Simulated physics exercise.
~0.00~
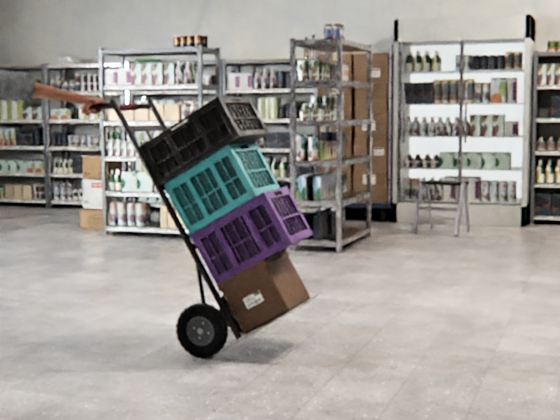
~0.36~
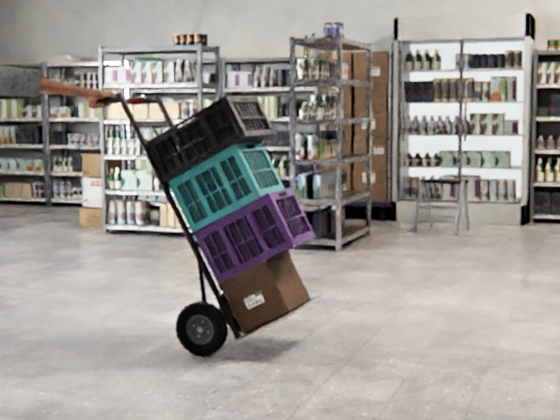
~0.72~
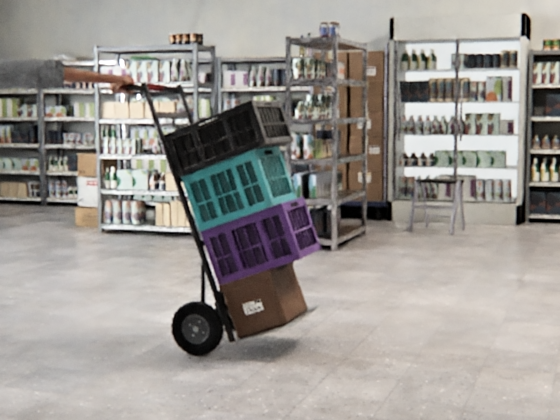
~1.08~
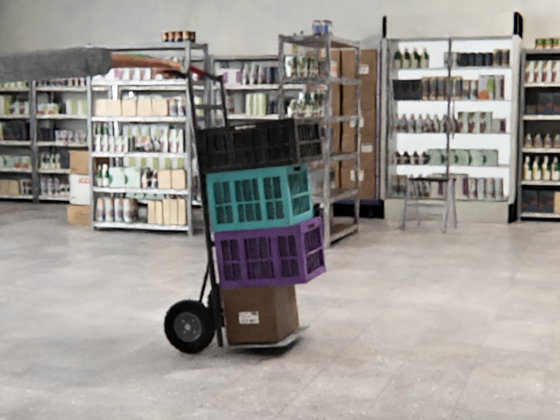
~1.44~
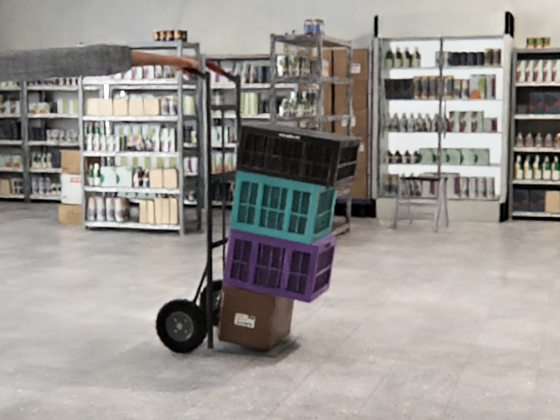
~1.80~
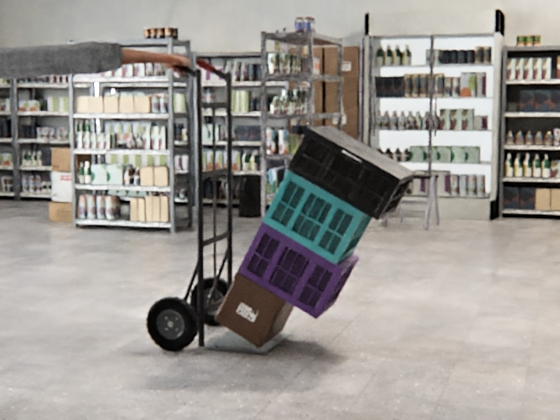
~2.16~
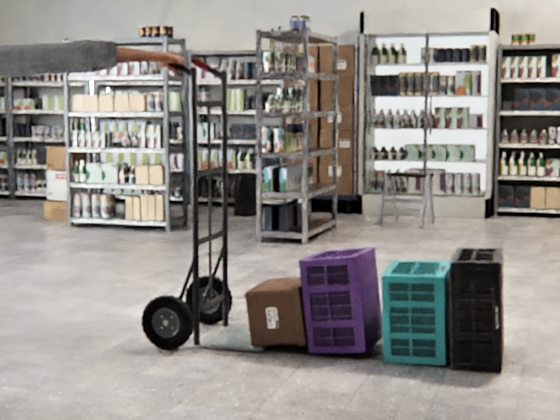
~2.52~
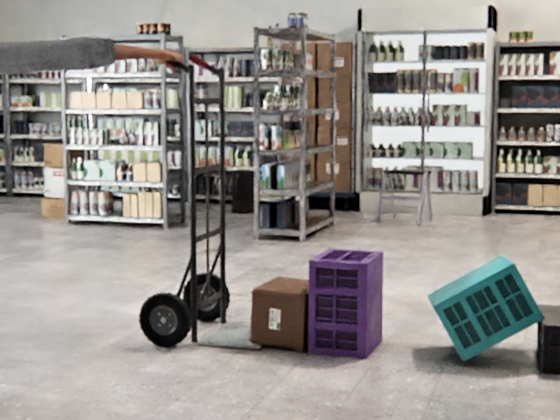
A two-wheeled hand truck, tilted back with a brown box, a purple crate, a turquoise crate and a black crate stacked on it, swings upright in a room lined with stocked shelves. As its frame comes vertical, the stack keeps going, leaning away from the uprights to the right. The leaning column tips further and topples over, the three crates landing in a row on the floor. The turquoise and black crates tumble on to the right, the black one partly out of view. The truck stands upright, with the box tipped over beside the purple crate.
